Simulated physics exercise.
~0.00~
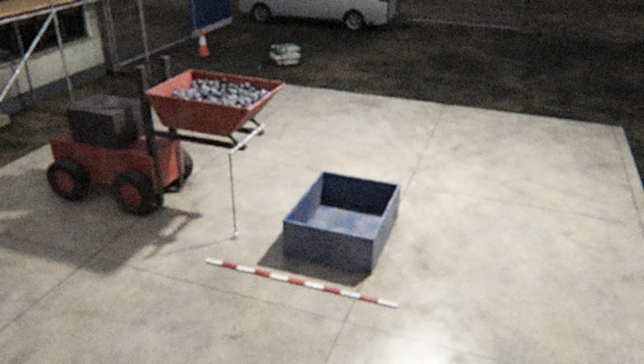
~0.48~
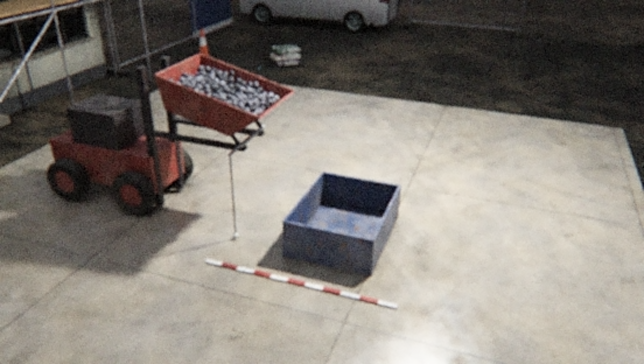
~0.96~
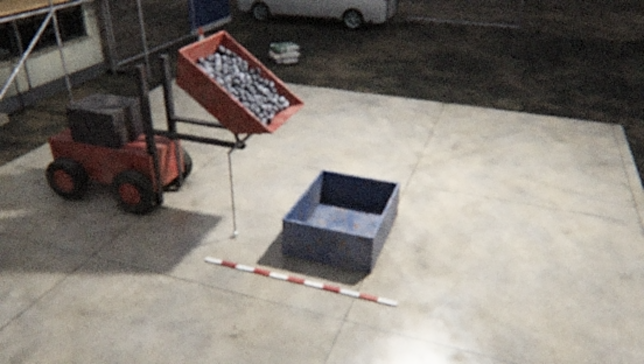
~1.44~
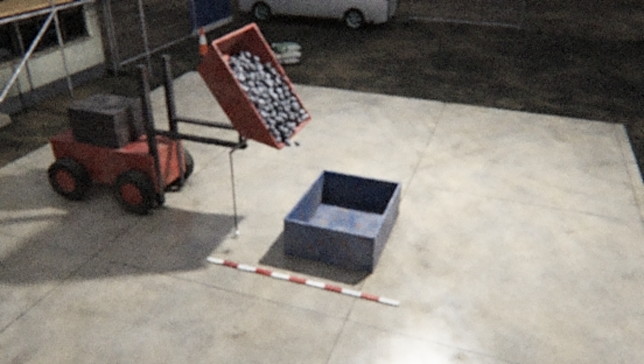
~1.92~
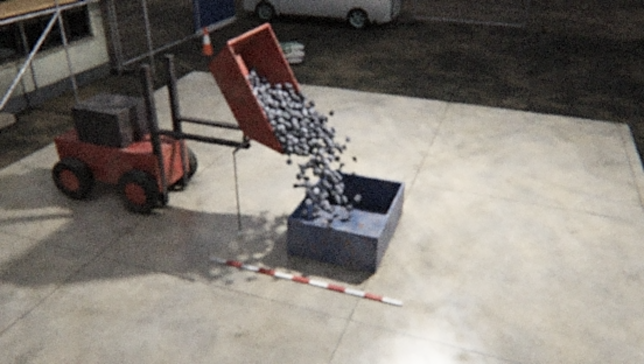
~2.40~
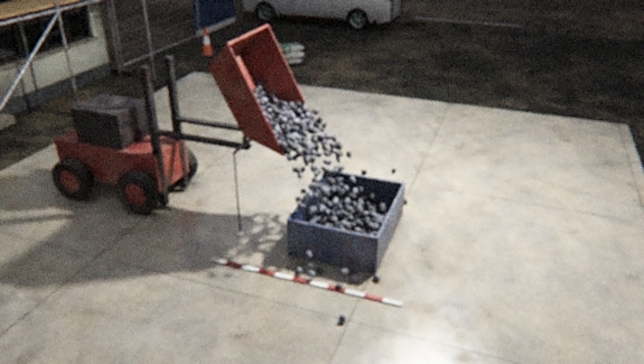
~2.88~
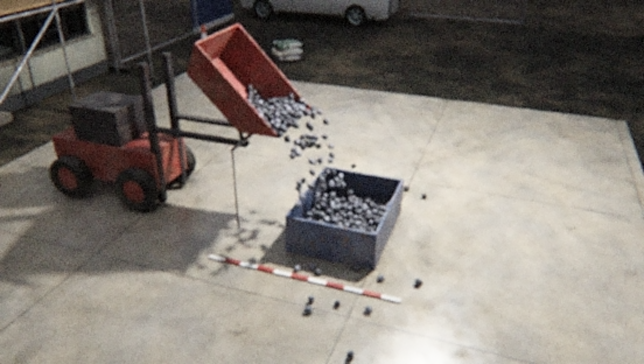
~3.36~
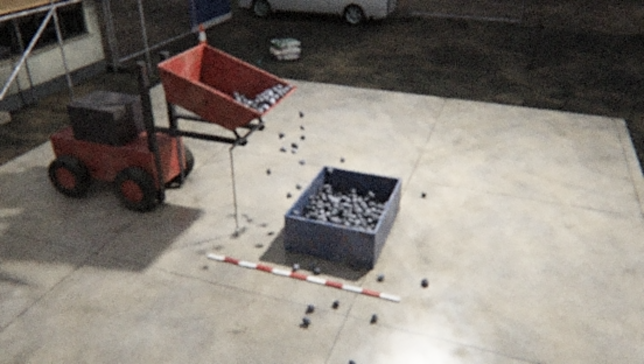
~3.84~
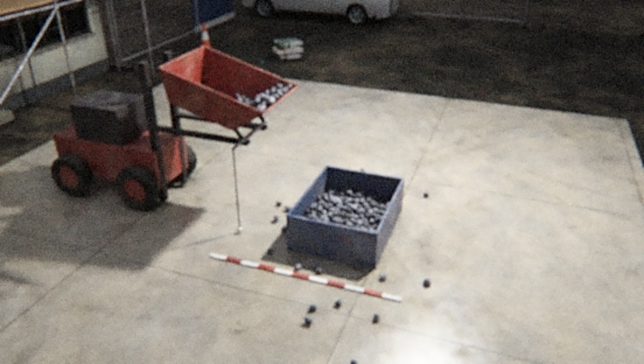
A red skip on a small forklift tips steeply to the right, pouring grey stones into a blue bin on the concrete, then swings back partway, leaving the bin holding most of the load, some stones still in the skip and a few scattered on the ground.
